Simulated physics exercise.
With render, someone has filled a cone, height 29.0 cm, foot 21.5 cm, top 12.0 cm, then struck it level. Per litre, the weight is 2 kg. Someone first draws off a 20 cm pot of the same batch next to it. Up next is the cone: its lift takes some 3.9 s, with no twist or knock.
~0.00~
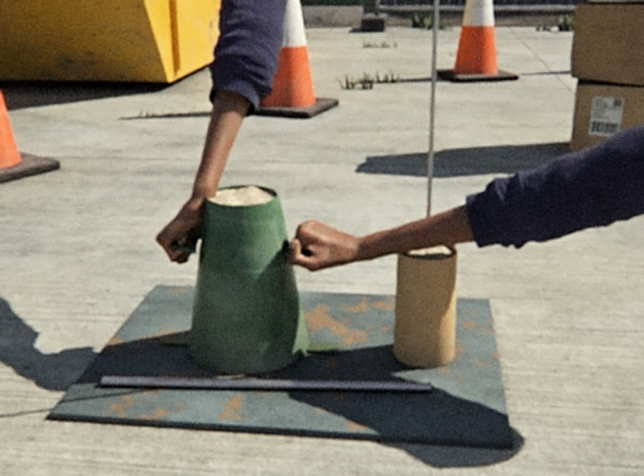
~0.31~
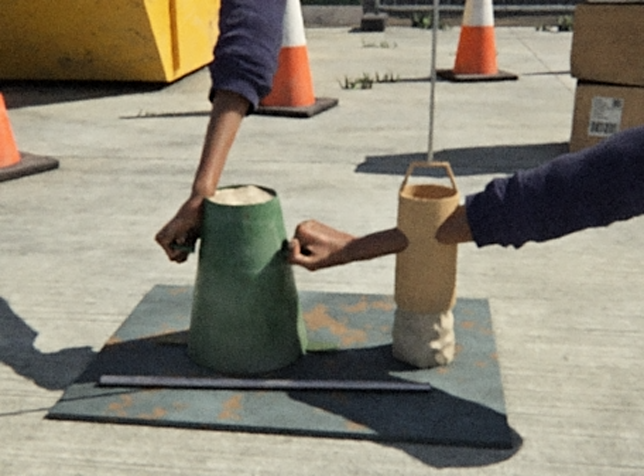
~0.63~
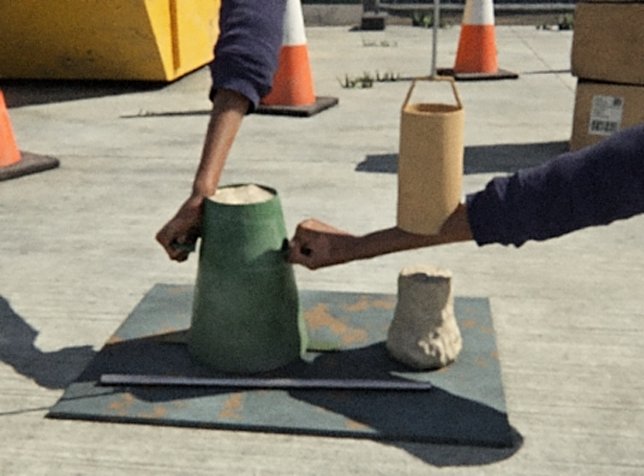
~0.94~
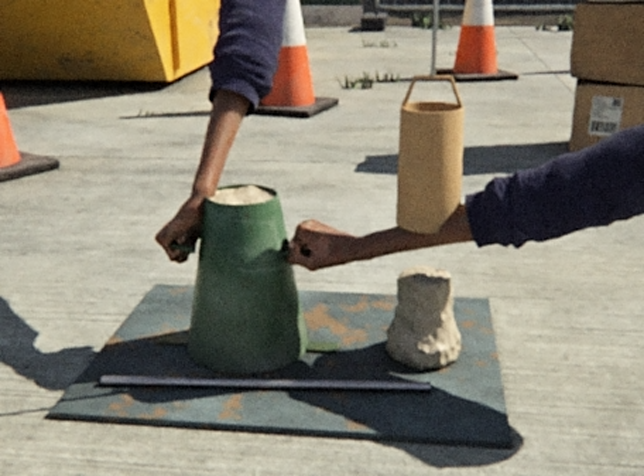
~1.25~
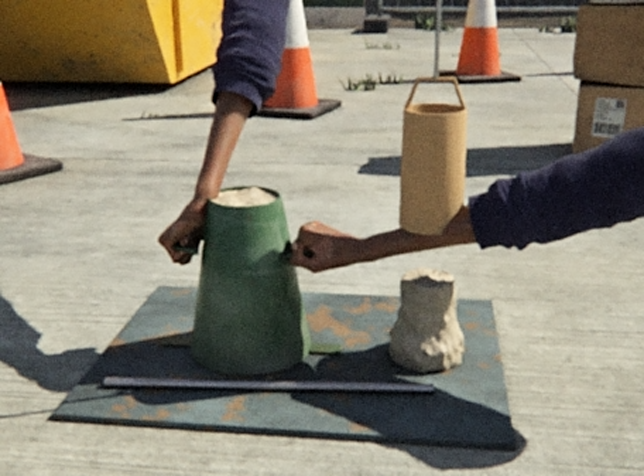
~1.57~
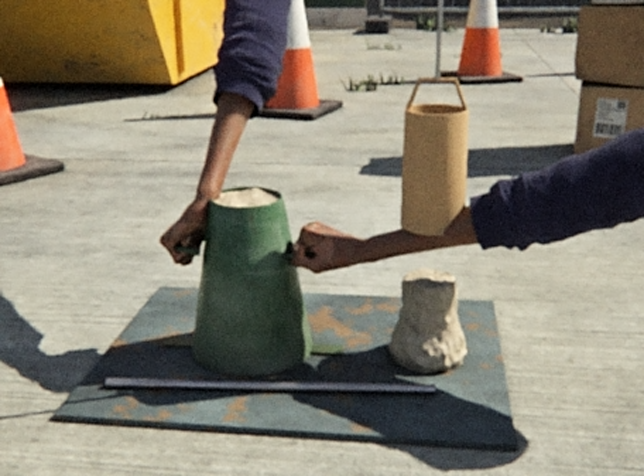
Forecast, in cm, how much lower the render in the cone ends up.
It ends up roughly 6 cm lower.
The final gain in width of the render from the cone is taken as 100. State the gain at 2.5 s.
Roughly 50 percent of the full gain.
After 2.5 s, the cone is up 6.3 cm; the render has come down 4.0 cm to 25 cm and is 24 cm wide.
After 3.5 s, the cone is up 18 cm; the render has come down 5.9 cm to 23 cm and is 26 cm wide.
After 4.5 s, the cone is up 30 cm; the render has come down 6.1 cm to 23 cm and is 26 cm wide.
After 5.7 s, the cone is clear; the render has come down 6.3 cm to 23 cm and is 26 cm wide.
After 6.2 s, at rest, the cone is clear; the render has come down 6.4 cm to 23 cm and is 26 cm wide.
